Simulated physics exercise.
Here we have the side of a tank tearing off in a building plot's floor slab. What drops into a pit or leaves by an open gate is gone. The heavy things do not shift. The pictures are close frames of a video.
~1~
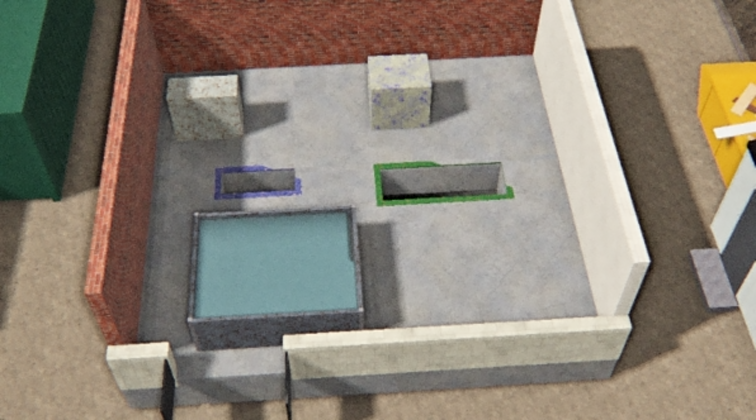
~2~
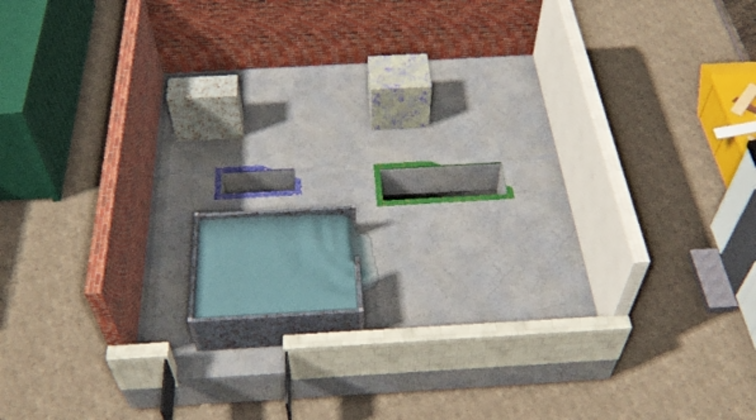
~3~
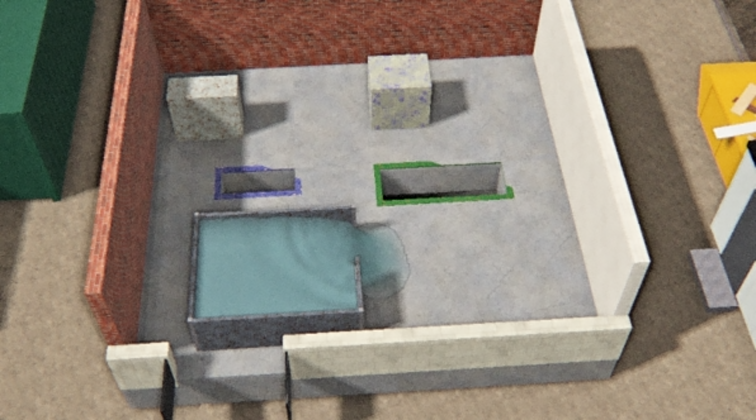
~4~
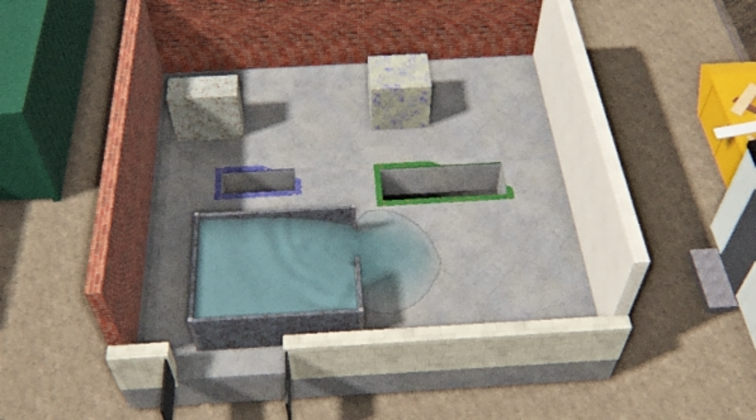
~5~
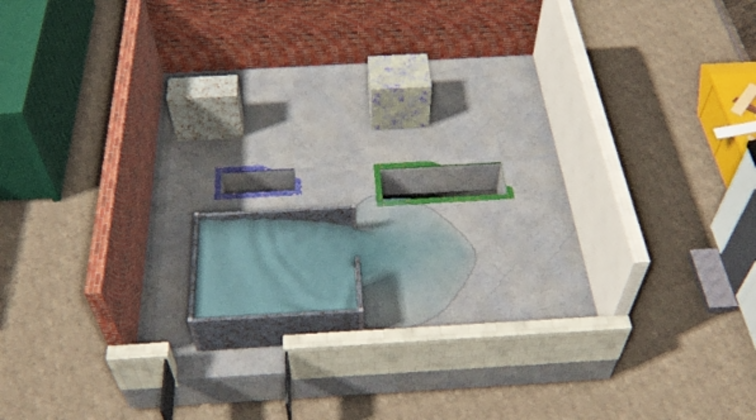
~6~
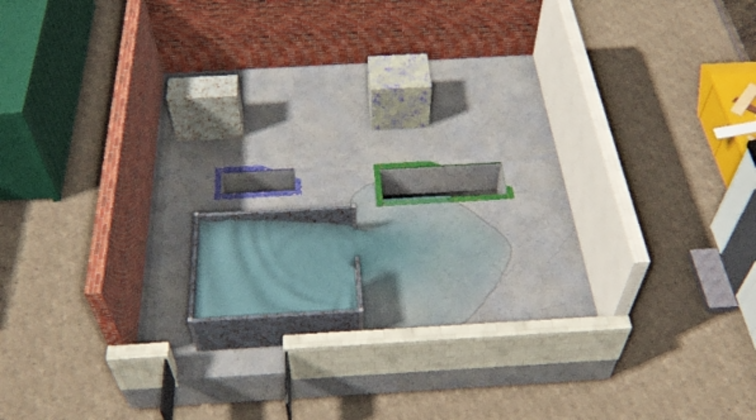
To begin with, still water fills an open, dark-walled tank on a grey floor slab enclosed by brick and pale walls. Then the tank's right side tears open and water pours through the gap. The shallow sheet fans rightward across the slab, spreading past the near side of the green-edged pit.
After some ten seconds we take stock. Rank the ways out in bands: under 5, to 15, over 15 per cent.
In the end: The gate takes less than 5 %; the green pit takes more than 15 %; the blue pit takes less than 5 %.
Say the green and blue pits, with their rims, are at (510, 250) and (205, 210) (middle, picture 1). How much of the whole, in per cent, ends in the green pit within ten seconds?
Parts in a hundred: Green 50.
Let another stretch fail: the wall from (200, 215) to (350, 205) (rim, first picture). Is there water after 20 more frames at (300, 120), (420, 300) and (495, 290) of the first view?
In turn: Covered, not flooded, clear.
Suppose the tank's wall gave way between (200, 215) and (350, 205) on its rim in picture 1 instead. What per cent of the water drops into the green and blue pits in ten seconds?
Parts in a hundred: Green 12, blue 50.
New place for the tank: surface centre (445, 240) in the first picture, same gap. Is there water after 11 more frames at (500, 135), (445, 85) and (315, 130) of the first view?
In turn: Awash, awash, free of water.
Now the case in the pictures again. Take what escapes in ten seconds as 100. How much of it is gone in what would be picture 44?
About 60 per cent.
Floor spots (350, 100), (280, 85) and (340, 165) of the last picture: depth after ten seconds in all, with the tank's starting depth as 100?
About 4, 4 and 2 per cent.
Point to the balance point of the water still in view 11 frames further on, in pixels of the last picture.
Close to (351, 280).
A moment on, water covers 25 % of the floor; the gate 0 %, the green pit 3 %, the blue pit 0 %.
Next, water covers 30 % of the floor; the gate 0 %, the green pit 7 %, the blue pit 0 %.
Then, water covers 40 % of the floor; the gate 0 %, the green pit 12 %, the blue pit 0 %.
Later, water covers 55 % of the floor; the gate 0 %, the green pit 20 %, the blue pit 0 %.
In the end, water covers 75 % of the floor; the gate 2 %, the green pit 29 %, the blue pit 0 %.
